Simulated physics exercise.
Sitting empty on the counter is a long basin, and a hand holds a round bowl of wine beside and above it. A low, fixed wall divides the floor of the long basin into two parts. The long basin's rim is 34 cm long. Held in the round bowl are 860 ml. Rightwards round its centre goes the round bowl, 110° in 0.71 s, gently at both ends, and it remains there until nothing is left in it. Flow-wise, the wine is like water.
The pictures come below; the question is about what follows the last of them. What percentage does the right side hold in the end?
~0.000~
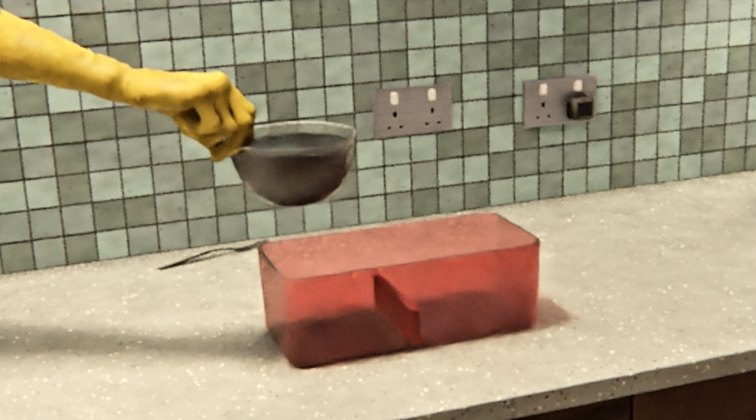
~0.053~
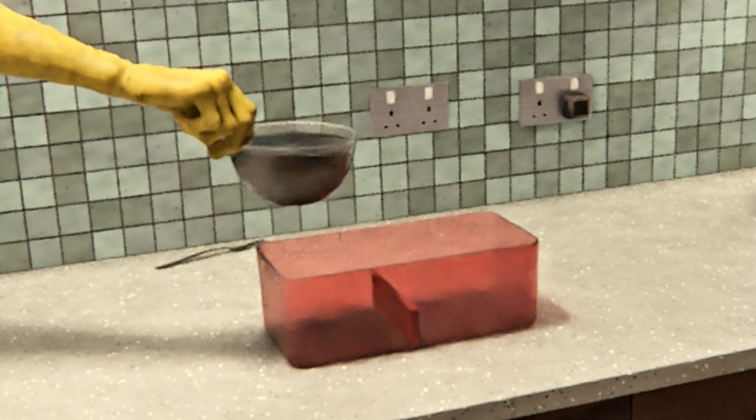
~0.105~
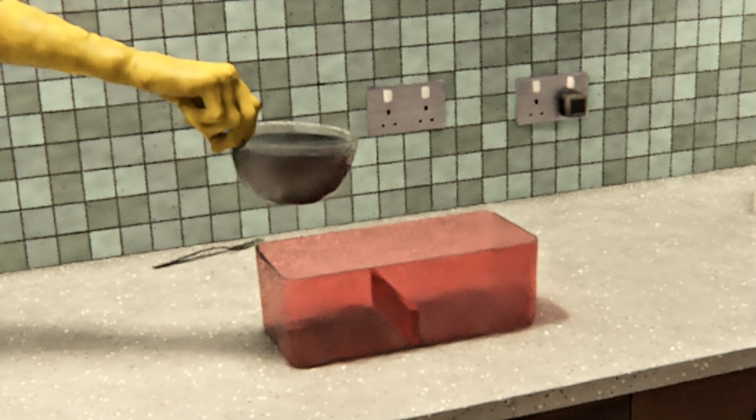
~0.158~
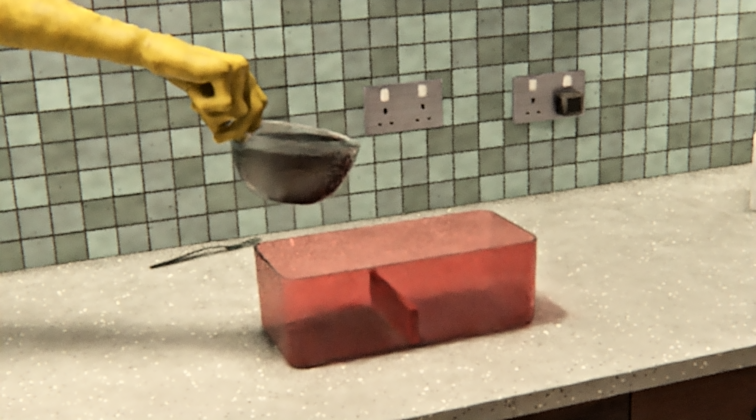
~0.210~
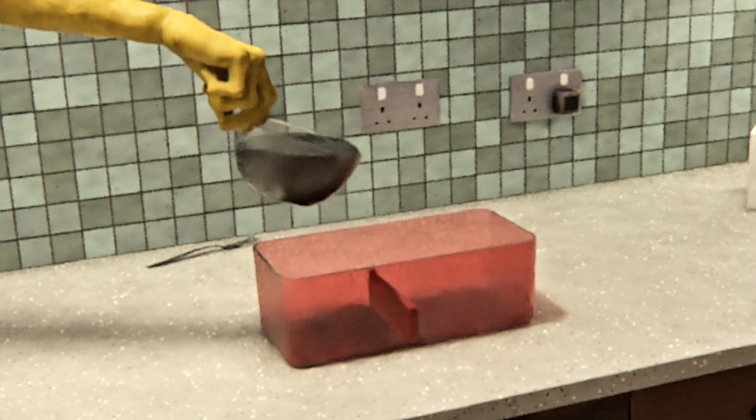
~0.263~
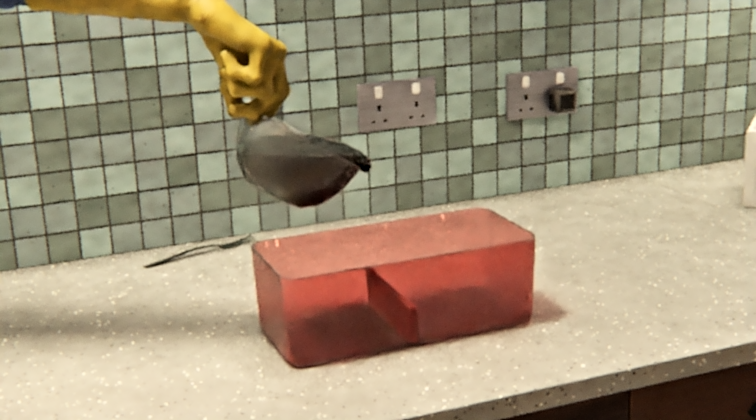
About 51 per cent.
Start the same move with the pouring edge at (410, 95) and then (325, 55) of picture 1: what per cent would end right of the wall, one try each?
It comes to 90 per cent, and then 45 per cent.
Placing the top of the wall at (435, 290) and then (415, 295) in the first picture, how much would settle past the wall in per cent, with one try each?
It comes to 15 per cent, and then 25 per cent.
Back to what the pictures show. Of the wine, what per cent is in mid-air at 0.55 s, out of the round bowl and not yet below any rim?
28 %.
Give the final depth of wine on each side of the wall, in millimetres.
Around 18 mm deep on the left, around 18 mm deep on the right.
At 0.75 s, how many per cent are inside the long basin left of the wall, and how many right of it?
Near 46 on the left, 50 on the right.
Then, 0.55 s in, the tilt is 96° and 14 per cent is still to pour, 16 is left of the wall and 42 right of it.
Then, 0.75 s in, the tilt is 110° and 0 per cent is still to pour, 46 is left of the wall and 51 right of it.
Then, 0.97 s in, the tilt is 110° and 0 per cent is still to pour, 47 is left of the wall and 51 right of it.
Then, 1.21 s in, the tilt is 110° and 0 per cent is still to pour, 48 is left of the wall and 51 right of it.
Finally, 48 per cent lies left of the wall, 51 right of it and 1 outside.
